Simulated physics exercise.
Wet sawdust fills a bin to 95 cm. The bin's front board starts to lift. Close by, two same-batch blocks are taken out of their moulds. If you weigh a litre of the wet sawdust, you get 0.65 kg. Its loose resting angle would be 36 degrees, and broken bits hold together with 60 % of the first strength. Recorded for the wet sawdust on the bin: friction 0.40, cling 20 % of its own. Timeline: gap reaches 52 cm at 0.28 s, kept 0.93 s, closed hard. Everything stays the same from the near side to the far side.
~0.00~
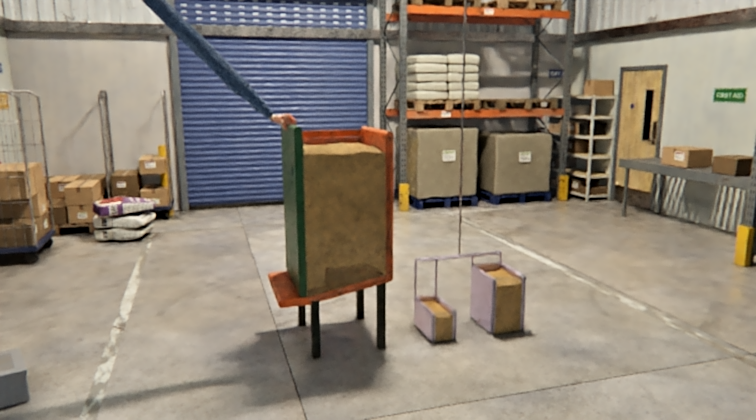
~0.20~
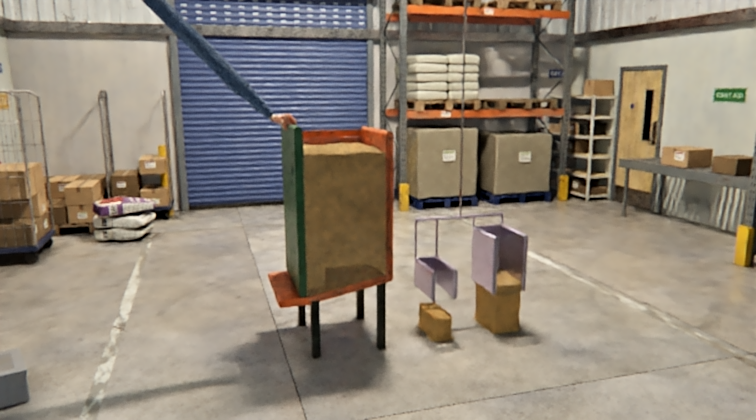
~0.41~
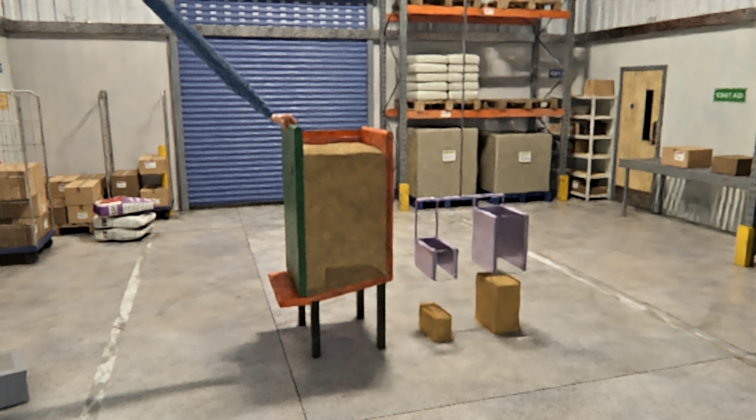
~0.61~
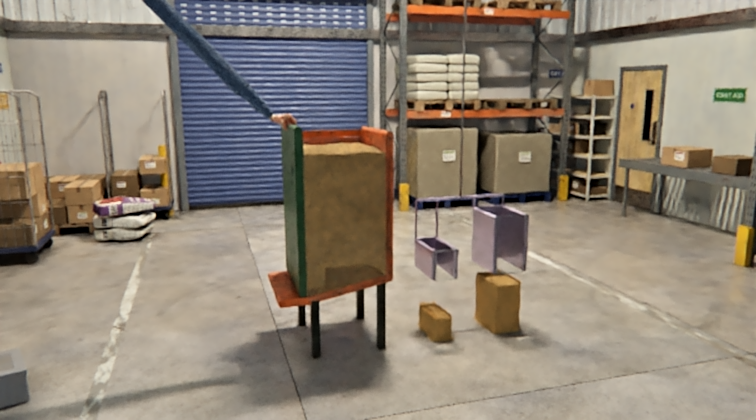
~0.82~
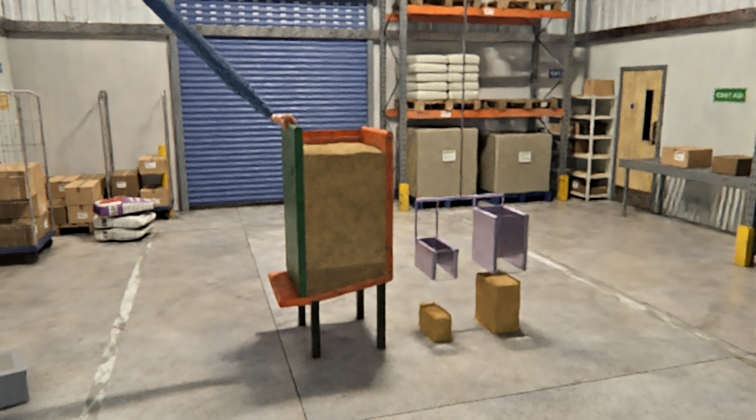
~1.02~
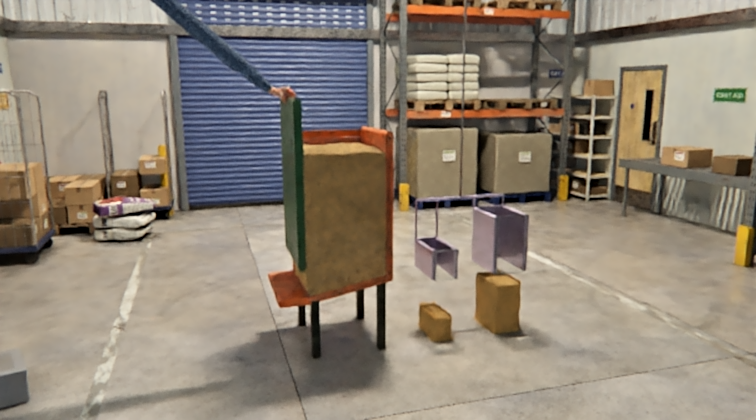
To begin with, two lilac moulds enclose brown blocks on the floor, right of a filled orange bin with a green front board. The moulds lift, leaving both blocks standing, and hang still above them. Then the blue arm raises the green board partway, while the packed brown material keeps its shape.
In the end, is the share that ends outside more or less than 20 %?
The result is lower than 20 %.
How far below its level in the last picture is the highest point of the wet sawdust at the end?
0 cm.
After 1.33 s, the hatch is 52 cm open and 0 % is out.
After 1.69 s, the hatch is 52 cm open and 0 % is out.
After 2.06 s, the hatch is 52 cm open and 0 % is out.
After 2.42 s, the hatch is 13 cm open and 1 % is out.
After 3.07 s, the hatch is shut and 2 % is out.
